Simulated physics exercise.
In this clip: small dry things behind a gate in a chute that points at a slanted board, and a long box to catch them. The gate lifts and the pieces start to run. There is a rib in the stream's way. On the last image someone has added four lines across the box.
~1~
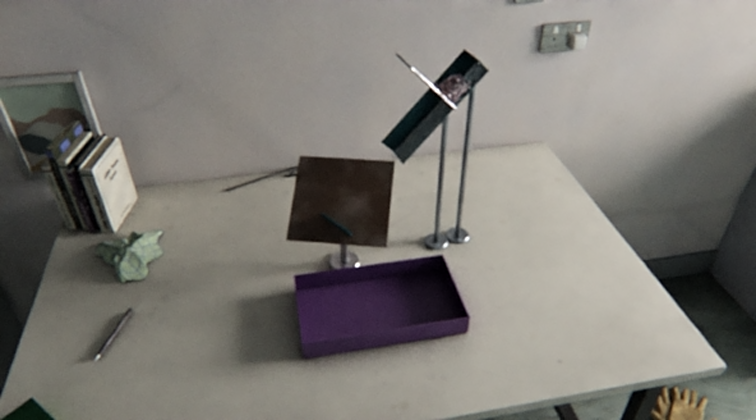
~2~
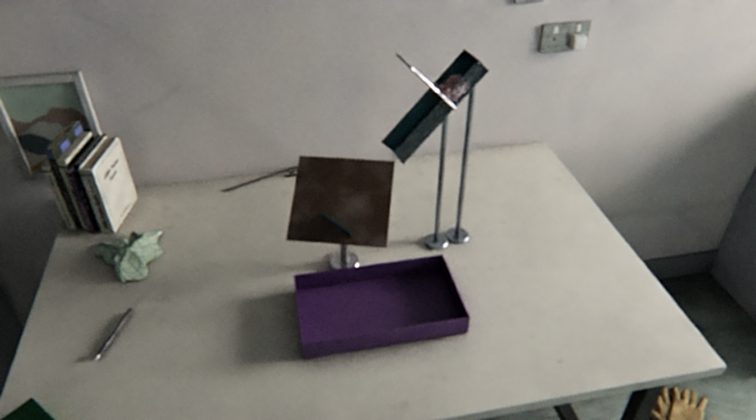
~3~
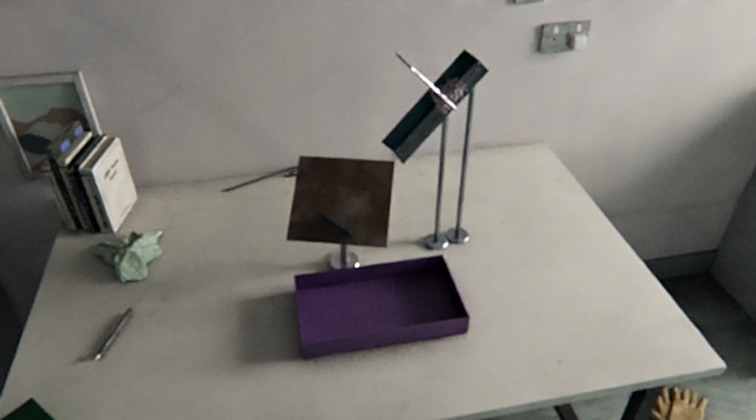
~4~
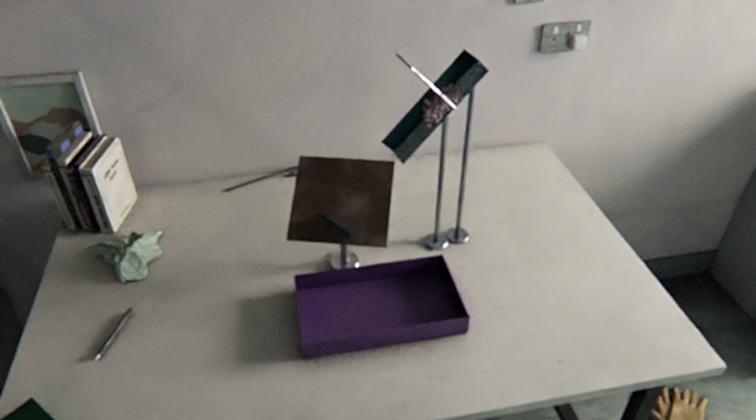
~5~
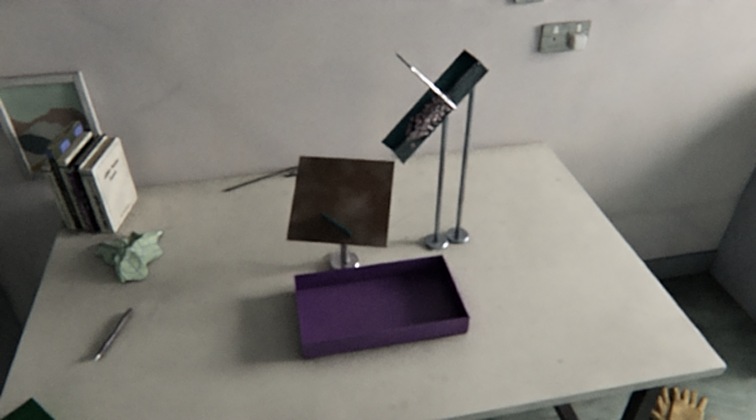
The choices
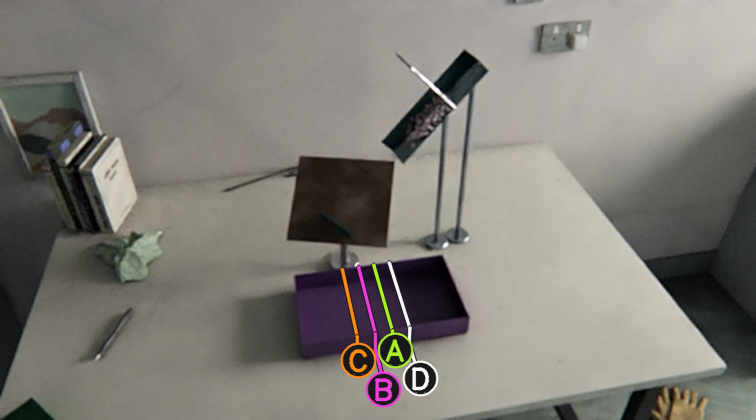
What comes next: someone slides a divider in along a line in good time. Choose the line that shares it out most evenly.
It is B.
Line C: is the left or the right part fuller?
The right side.
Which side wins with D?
Left.
On the marked copy, line A crosses the front rim at (392, 329); line B crosses the front rim at (375, 332); line C crosses the front rim at (357, 335); line D crosses the front rim at (409, 327).
With A, of what is caught, nearly all on the left of the divider, a small part on the right.
With B, of what is caught, about a third on the left of the divider, about two thirds on the right.
With C, of what is caught, a small part on the left of the divider, most on the right.
With D, of what is caught, nearly all on the left of the divider, a stray few on the right.
